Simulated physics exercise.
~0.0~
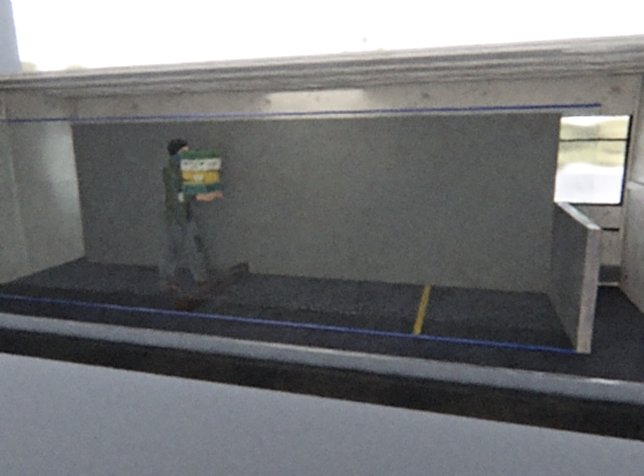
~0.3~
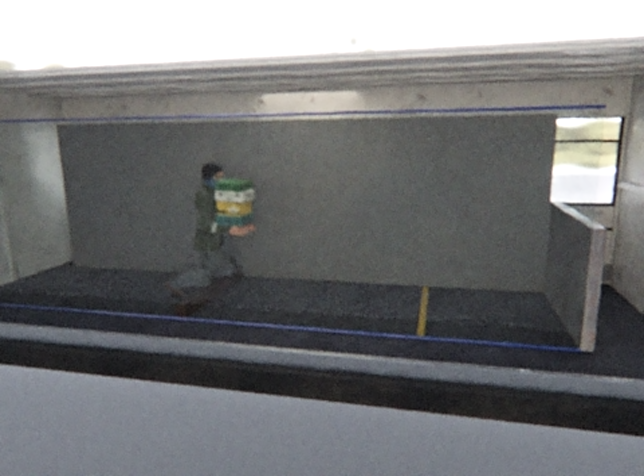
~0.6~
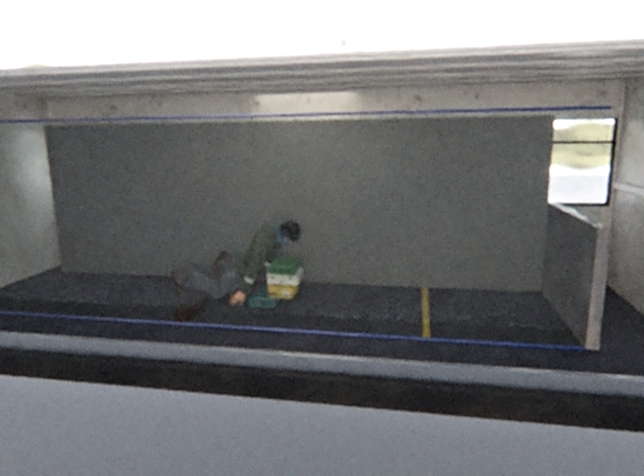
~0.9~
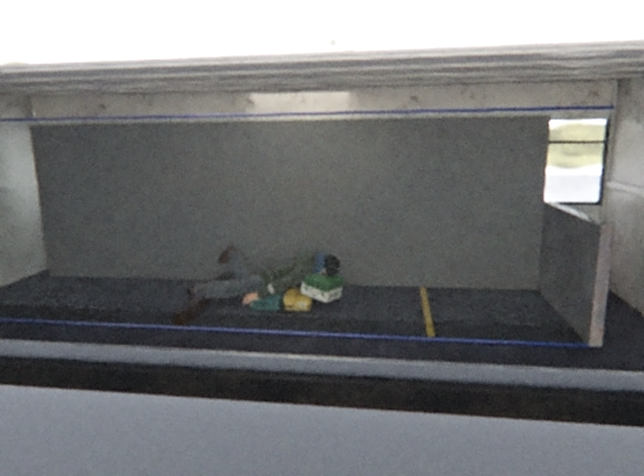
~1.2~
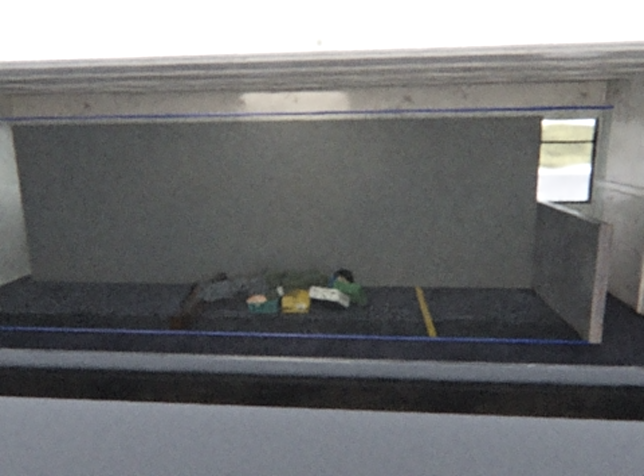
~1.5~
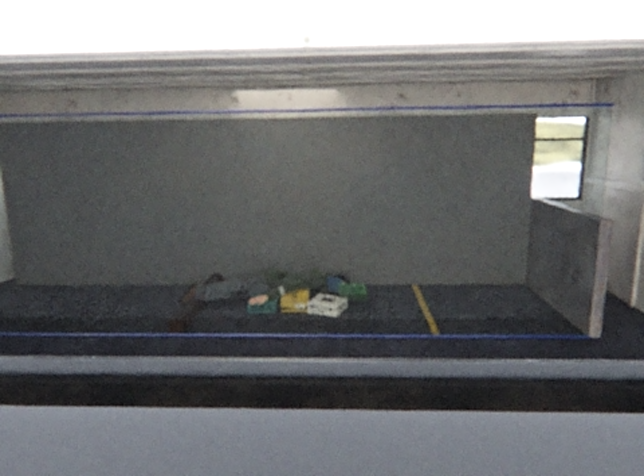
At the start, a figure in dark clothing stands at the left of a grey-walled, open-sided space, holding a stack of green, white, yellow and teal boxes in front of the chest. The figure tips forward to the right, legs folding, and the stack drops with it toward the dark floor. It pitches down over the boxes, then sprawls flat as they spread out to the right and the green and white ones tilt. The figure finally lies still among the scattered boxes, all of them left of the yellow line, with the green one nearest it.
